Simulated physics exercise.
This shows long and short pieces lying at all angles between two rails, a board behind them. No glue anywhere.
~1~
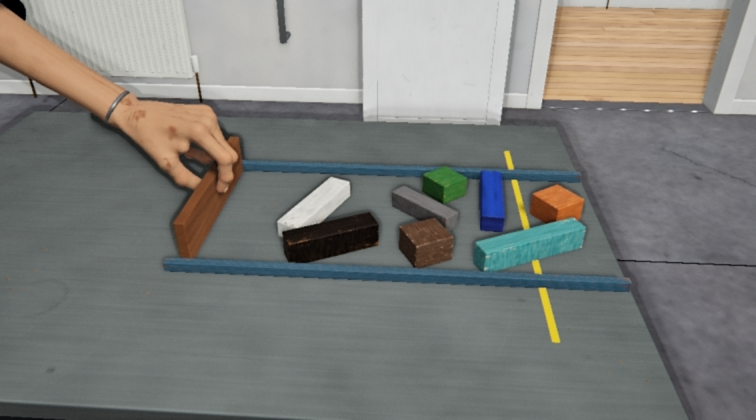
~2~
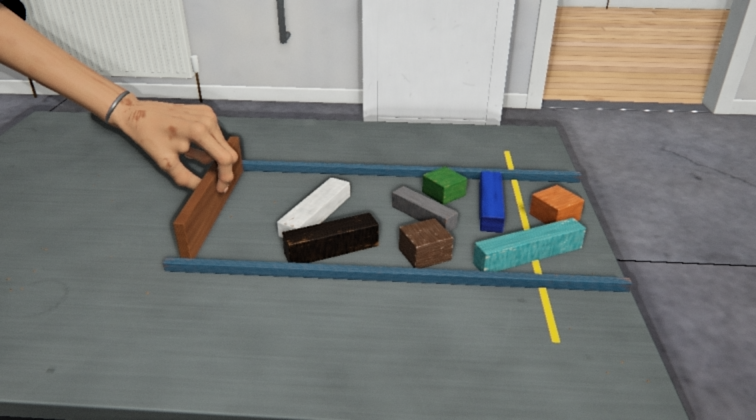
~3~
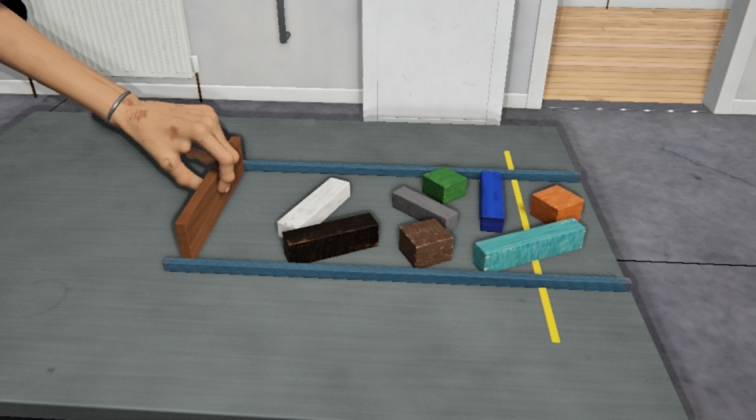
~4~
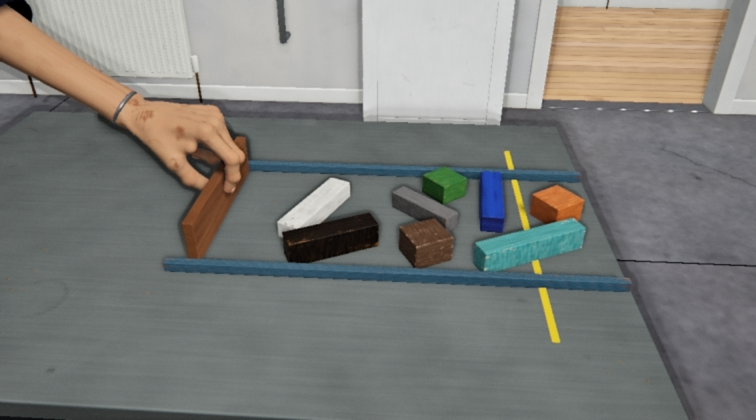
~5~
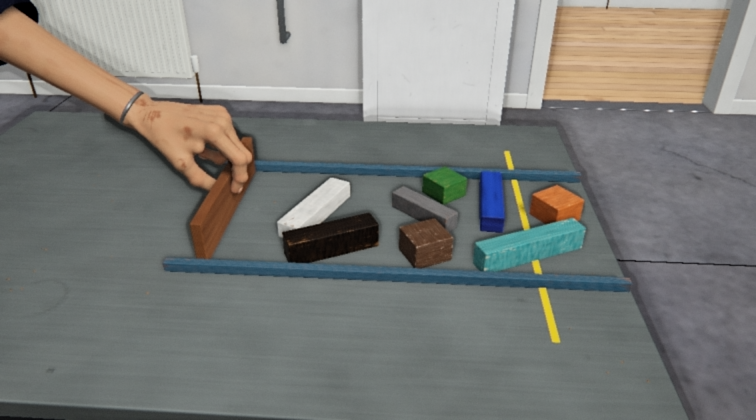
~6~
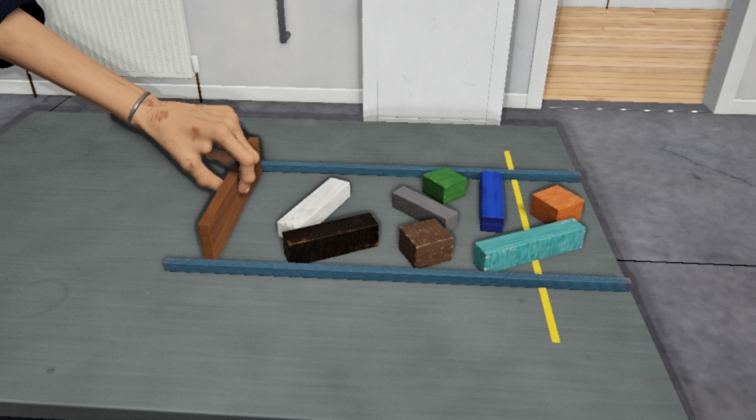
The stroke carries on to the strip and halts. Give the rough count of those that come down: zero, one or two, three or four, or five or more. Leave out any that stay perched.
Outcome: The number that fall off is one or two.
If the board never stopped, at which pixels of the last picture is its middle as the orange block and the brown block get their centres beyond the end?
About (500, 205), and (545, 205) for the other.
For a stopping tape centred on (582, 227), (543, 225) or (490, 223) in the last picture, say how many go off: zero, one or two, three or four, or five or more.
One after another: At least five; either three or four; none at all.
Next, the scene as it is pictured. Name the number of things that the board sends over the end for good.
Exactly 2.
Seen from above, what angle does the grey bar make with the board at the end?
About 30°.
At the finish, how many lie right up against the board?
That makes 3.
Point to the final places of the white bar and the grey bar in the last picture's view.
Near (537, 215) and (571, 207).
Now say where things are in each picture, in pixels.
The first frame shows orange block (556, 207); turquoise bar (530, 245); blue stick (491, 200); board (213, 193); tape (526, 224).
The second frame shows turquoise bar (530, 246); brown block (425, 243).
The third frame shows blue stick (491, 200); green block (444, 185).
The fourth frame shows orange block (556, 207); white bar (316, 208).
The fifth frame shows turquoise bar (530, 246); grey bar (424, 209).
The sixth frame shows orange block (556, 207); turquoise bar (530, 246); blue stick (491, 200); board (234, 194); tape (526, 224).
A little later, none off yet; orange block at rest near (556, 207); turquoise bar at rest near (530, 246); blue stick at rest near (491, 200).
When it is over, the number that fall off is one or two; down, turquoise bar and orange block.
